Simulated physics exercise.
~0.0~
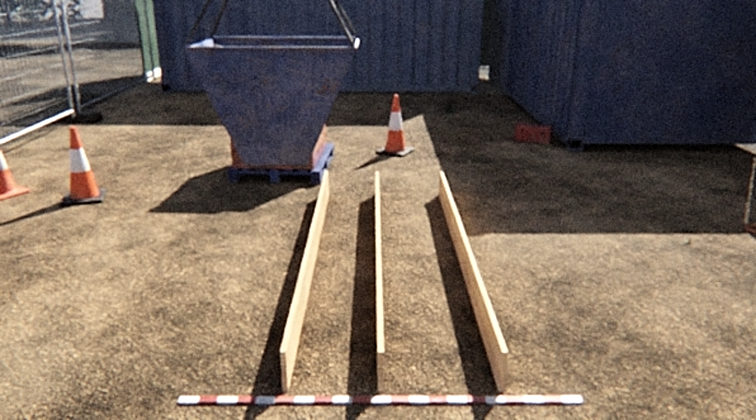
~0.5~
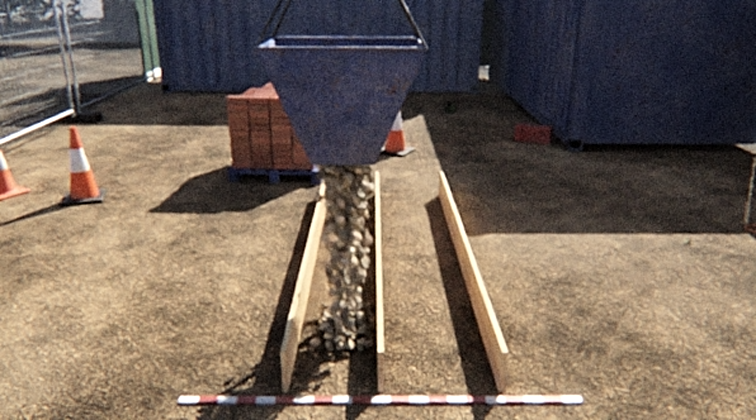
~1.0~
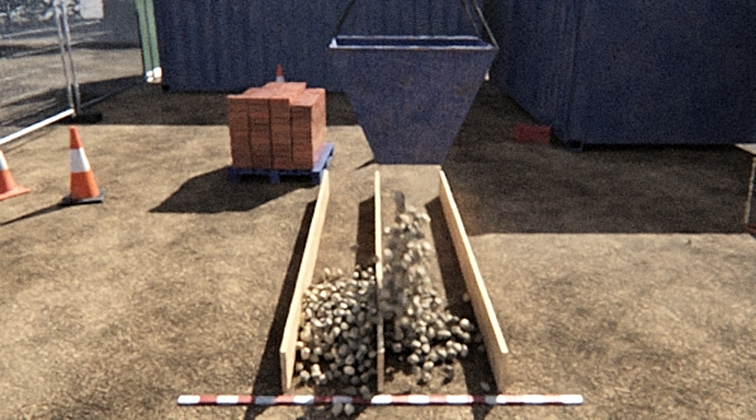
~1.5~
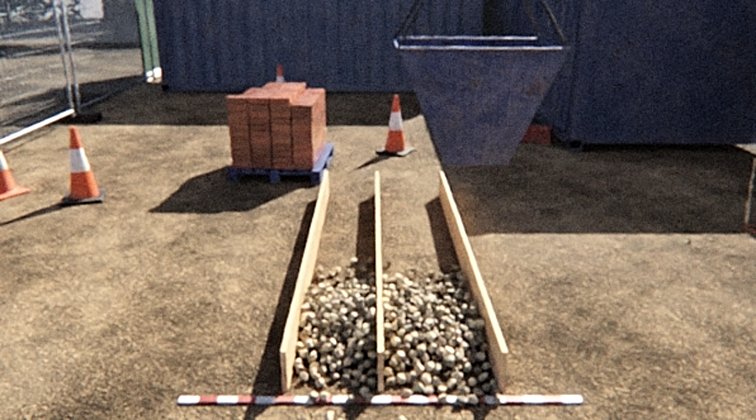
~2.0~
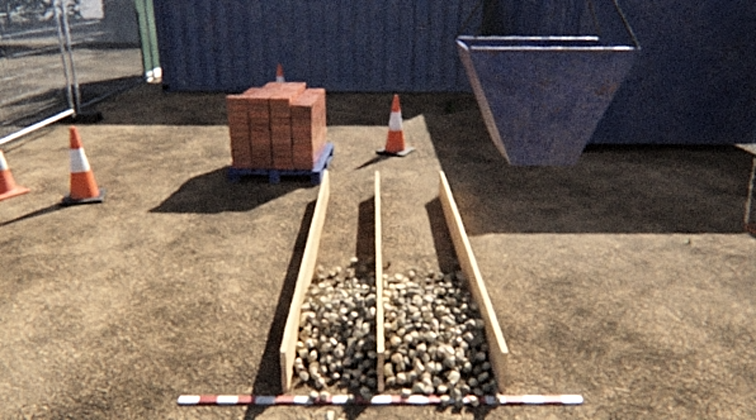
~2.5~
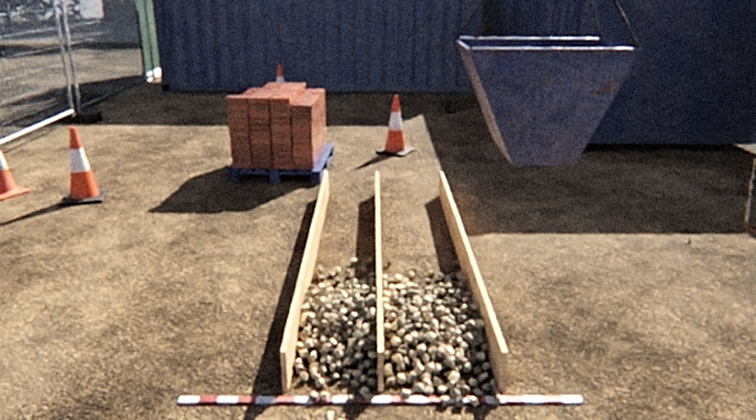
A blue hopper moves right, dropping stones that settle in both bays between three planks.
